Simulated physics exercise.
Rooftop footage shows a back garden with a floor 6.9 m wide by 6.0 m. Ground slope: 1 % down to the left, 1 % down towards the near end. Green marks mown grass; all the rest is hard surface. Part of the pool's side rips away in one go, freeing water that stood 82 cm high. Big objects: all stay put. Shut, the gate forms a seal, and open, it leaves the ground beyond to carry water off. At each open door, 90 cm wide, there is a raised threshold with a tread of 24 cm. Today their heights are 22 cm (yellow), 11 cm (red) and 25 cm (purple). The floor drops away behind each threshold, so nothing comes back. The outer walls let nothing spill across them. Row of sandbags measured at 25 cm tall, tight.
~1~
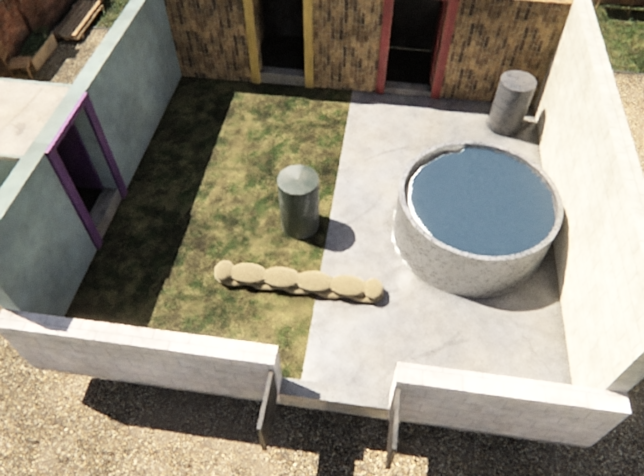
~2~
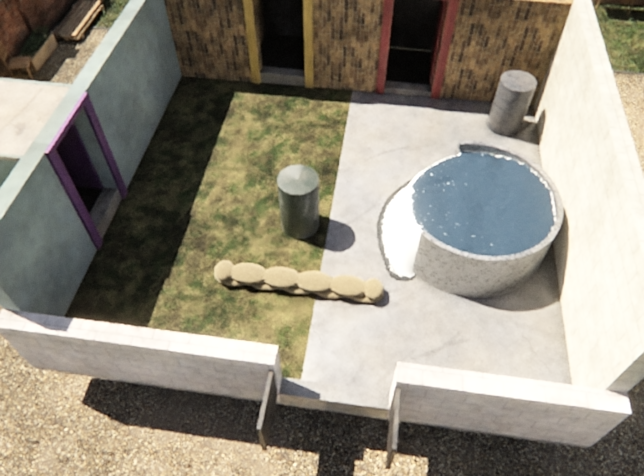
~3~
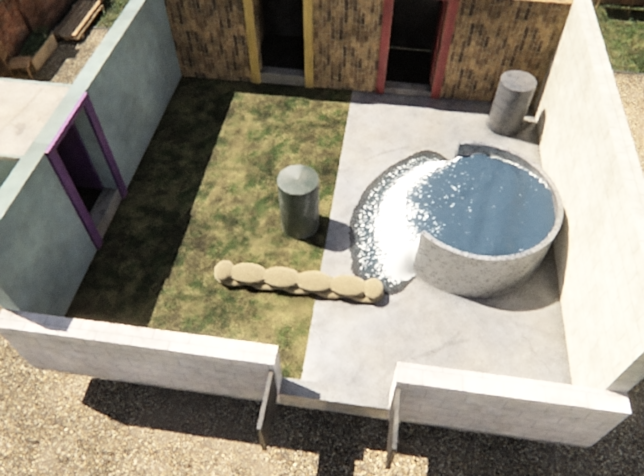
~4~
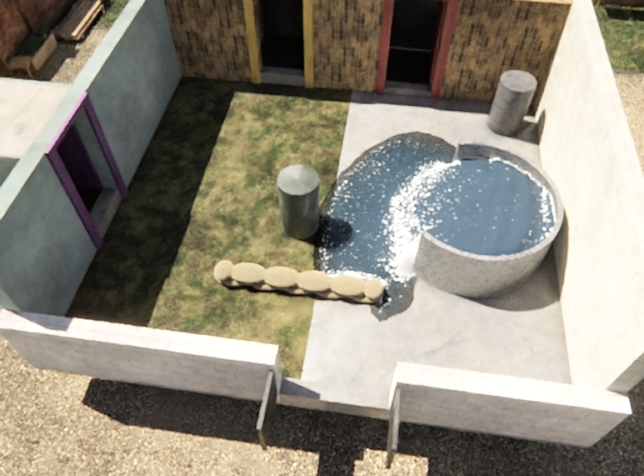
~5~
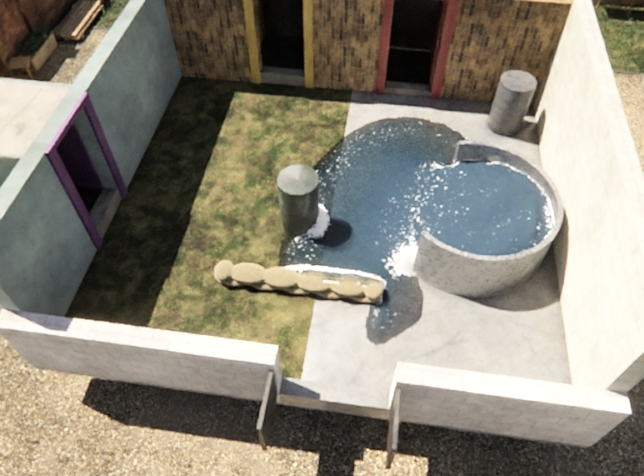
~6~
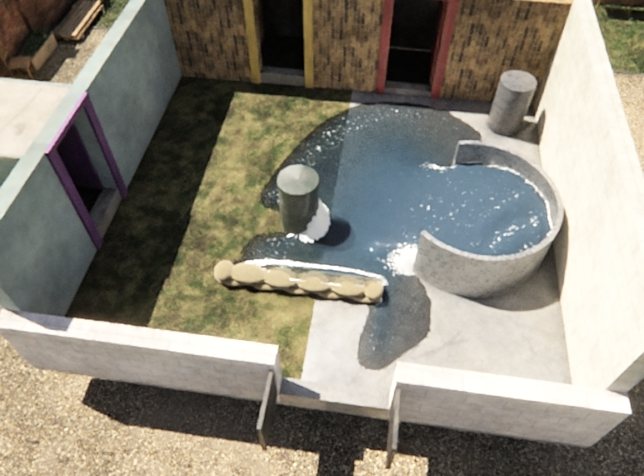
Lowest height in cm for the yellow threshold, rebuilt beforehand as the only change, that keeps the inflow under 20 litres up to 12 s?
12.5 cm.
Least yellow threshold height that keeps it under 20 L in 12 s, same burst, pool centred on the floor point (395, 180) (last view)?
Roughly 18 cm is needed.
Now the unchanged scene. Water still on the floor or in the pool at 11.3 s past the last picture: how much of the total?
Roughly 94 percent of the water remains.
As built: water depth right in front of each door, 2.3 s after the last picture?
Lab note, cm: Yellow 18; red 5; purple 21.
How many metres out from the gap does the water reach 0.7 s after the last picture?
Roughly 4.4 m.
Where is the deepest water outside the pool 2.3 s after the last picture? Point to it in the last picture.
(191, 78).
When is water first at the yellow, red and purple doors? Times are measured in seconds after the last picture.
Yellow: 0.7 s; red: 0.1 s; purple: 1.1 s.
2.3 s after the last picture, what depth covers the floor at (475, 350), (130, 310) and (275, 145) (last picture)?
In order: Around 0, 3 and 8 cm.
Then, 0.7 s after the last picture water covers 45 % of the floor, deepest (42 cm) near (327, 228); 7 cm at the yellow door, 0 litres in over its 22 cm threshold.
Then, 2.3 s after the last picture water covers 70 % of the floor, deepest (39 cm) near (191, 78); 18 cm at the yellow door, 0 litres in over its 22 cm threshold.
Then, 11.3 s after the last picture water covers 95 % of the floor, deepest (12 cm) near (52, 345); 4 cm at the yellow door, 0 litres in over its 22 cm threshold.
At the yellow door as built, the water peaked near 19 cm, 1.9 s after the last picture.
Run again over the same 12 s with other heights there, 39 litres in over 10.5 cm, 10 litres over 14 cm. The limit of 20 litres is kept from about 12.5 cm up.
